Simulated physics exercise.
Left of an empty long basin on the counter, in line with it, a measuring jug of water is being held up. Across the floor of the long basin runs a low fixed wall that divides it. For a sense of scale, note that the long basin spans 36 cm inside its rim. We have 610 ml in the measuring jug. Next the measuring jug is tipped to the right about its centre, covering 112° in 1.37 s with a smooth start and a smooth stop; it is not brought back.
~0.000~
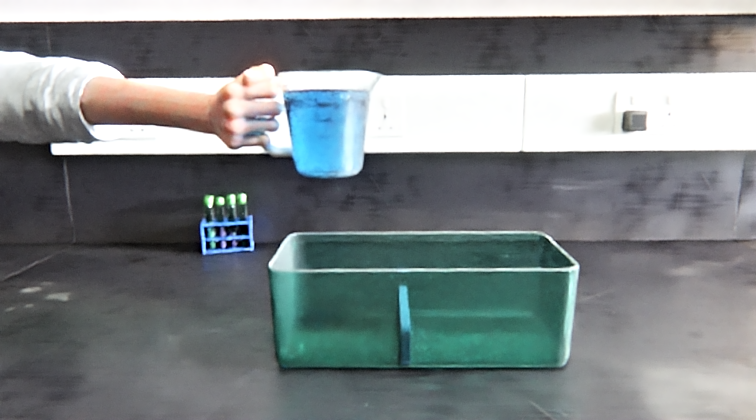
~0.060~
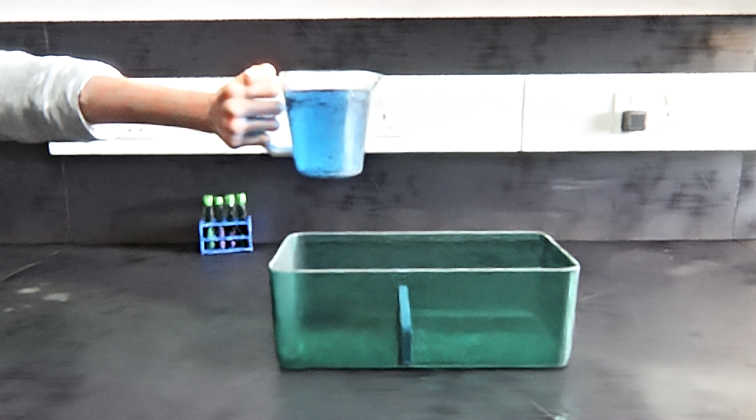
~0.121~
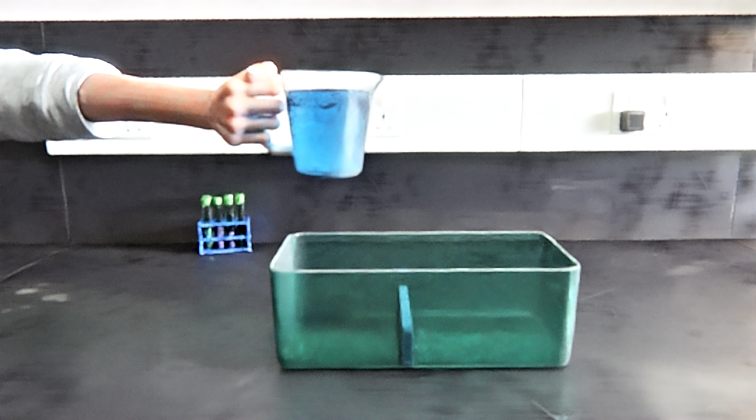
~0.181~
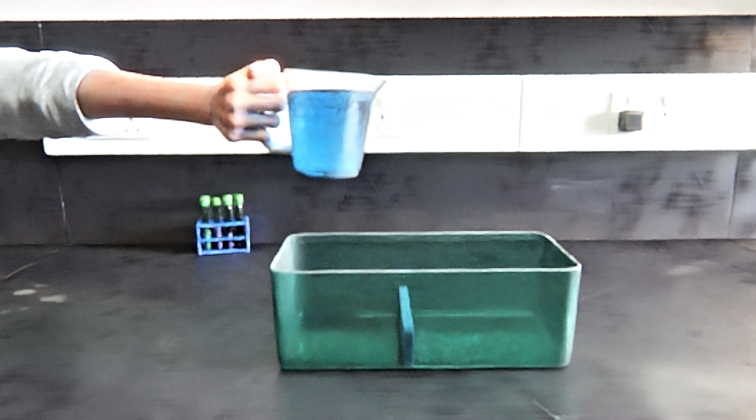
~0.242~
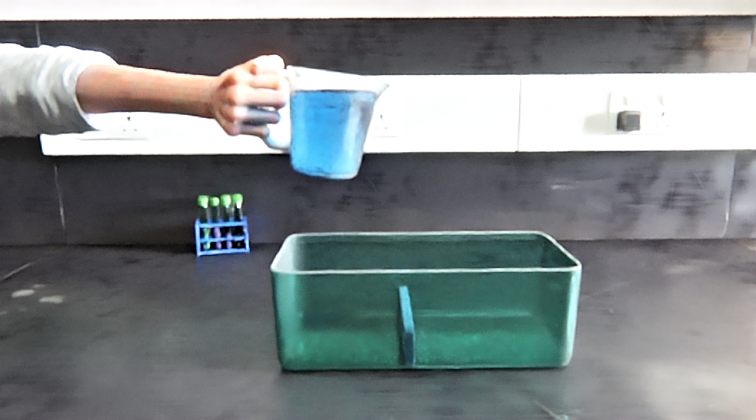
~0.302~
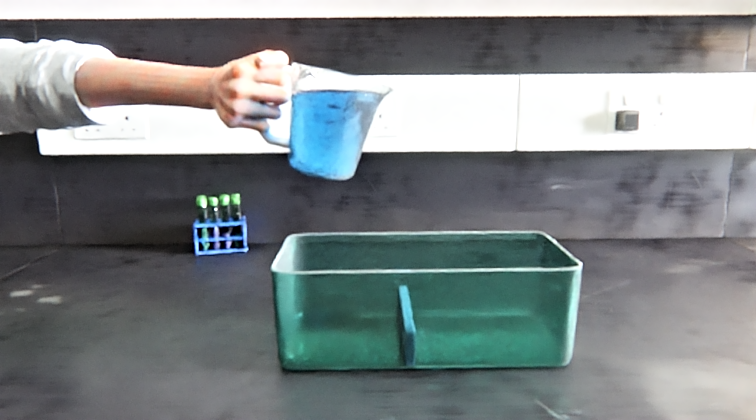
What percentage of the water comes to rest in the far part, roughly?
95 %.
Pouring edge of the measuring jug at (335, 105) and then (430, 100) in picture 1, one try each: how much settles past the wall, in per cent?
Try 1: Approx. 30 %; try 2: Approx. 95 %.
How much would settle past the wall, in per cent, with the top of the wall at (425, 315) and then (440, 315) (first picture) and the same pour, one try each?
Some 80 in a hundred, then some 65 in a hundred.
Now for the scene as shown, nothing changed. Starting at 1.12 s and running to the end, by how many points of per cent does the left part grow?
Around 3 per cent.
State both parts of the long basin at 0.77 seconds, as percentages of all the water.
Left roughly 0 per cent, right roughly 7.
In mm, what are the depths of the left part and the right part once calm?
Around 0 mm deep on the left, around 20 mm deep on the right.
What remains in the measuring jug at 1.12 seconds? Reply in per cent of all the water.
Close to 14 percent of the total.
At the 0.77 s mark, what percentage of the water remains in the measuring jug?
At that time about 74 in a hundred parts are still held.
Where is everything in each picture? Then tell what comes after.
In the first frame, it leans 0°; its right rim is at (382, 74); the water meets the walls at (286, 91) and (370, 90); the long basin's rim runs from (279, 251) to (560, 250); the wall's top is at (404, 307).
In the second frame, it leans 1°; its right rim is at (384, 75); the water meets the walls at (287, 91) and (371, 91).
In the third frame, it leans 2°; its right rim is at (385, 77); the water meets the walls at (288, 90) and (372, 91).
In the fourth frame, it leans 5°; its right rim is at (388, 80); the water meets the walls at (290, 91) and (374, 92).
In the fifth frame, it leans 8°; its right rim is at (391, 84); the water meets the walls at (293, 92) and (377, 92).
In the sixth frame, it leans 13°; its right rim is at (394, 88); the water meets the walls at (294, 92) and (383, 93).
By 0.77 s the tilt is 67° and 73 per cent is still to pour, 0 is left of the wall and 7 right of it.
By 1.12 s the tilt is 103° and 14 per cent is still to pour, 1 is left of the wall and 66 right of it.
By 1.48 s the tilt is 112° and 0 per cent is still to pour, 4 is left of the wall and 95 right of it.
By 1.87 s the tilt is 112° and 0 per cent is still to pour, 4 is left of the wall and 95 right of it.
At rest 4 per cent lies left of the wall, 95 right of it and 1 outside.
